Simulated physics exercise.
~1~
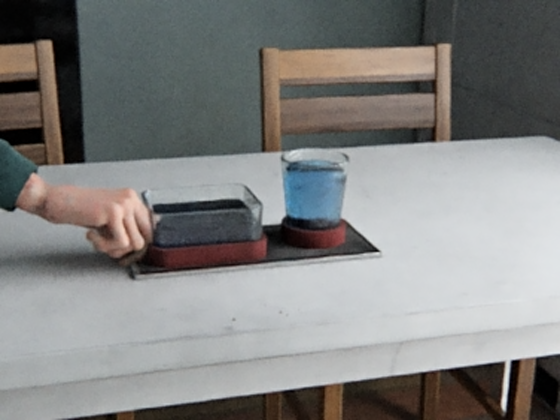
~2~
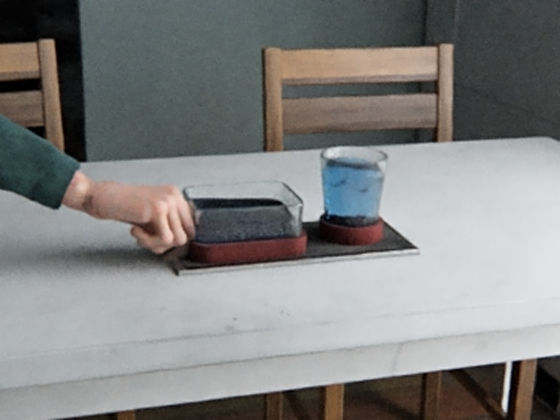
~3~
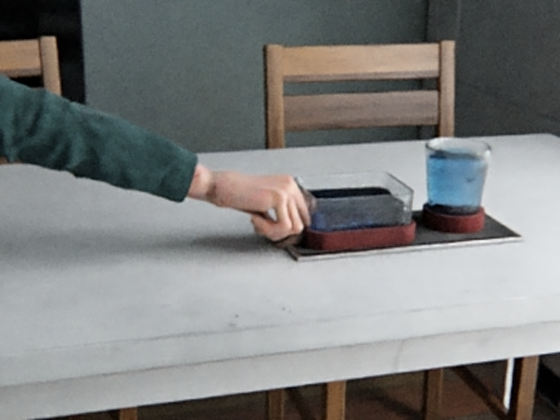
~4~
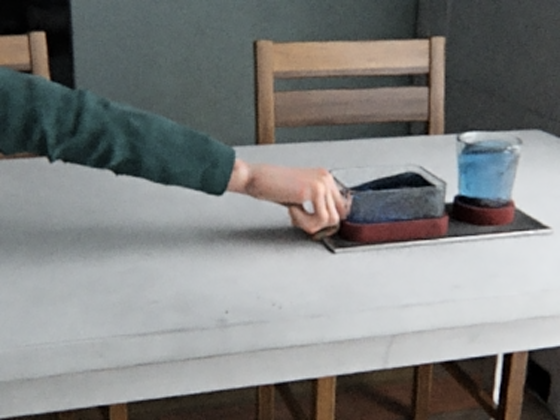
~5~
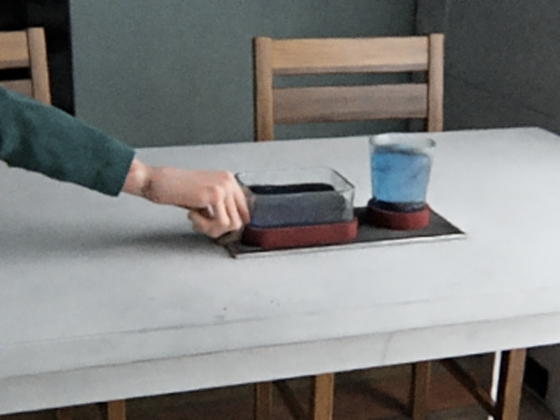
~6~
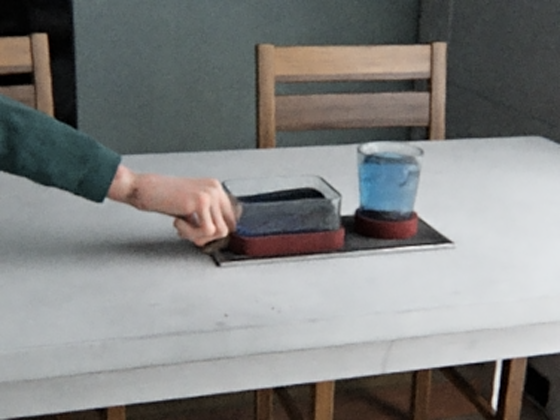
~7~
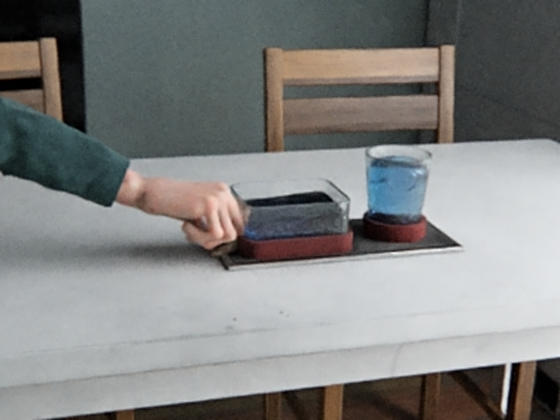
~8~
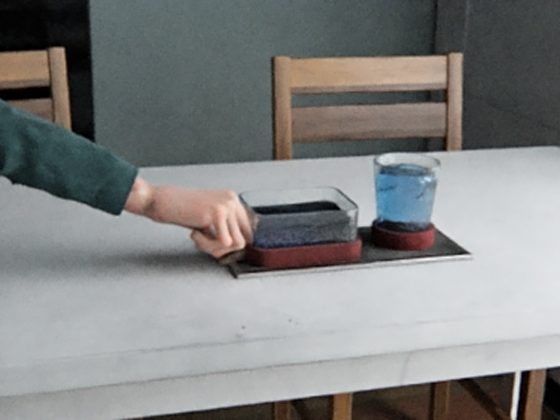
A hand in a dark green sleeve slid a tray carrying a rectangular glass tub and a glass of blue liquid rightward across a white table, then drew it partway back left, where it stopped with both containers upright and the hand still there.
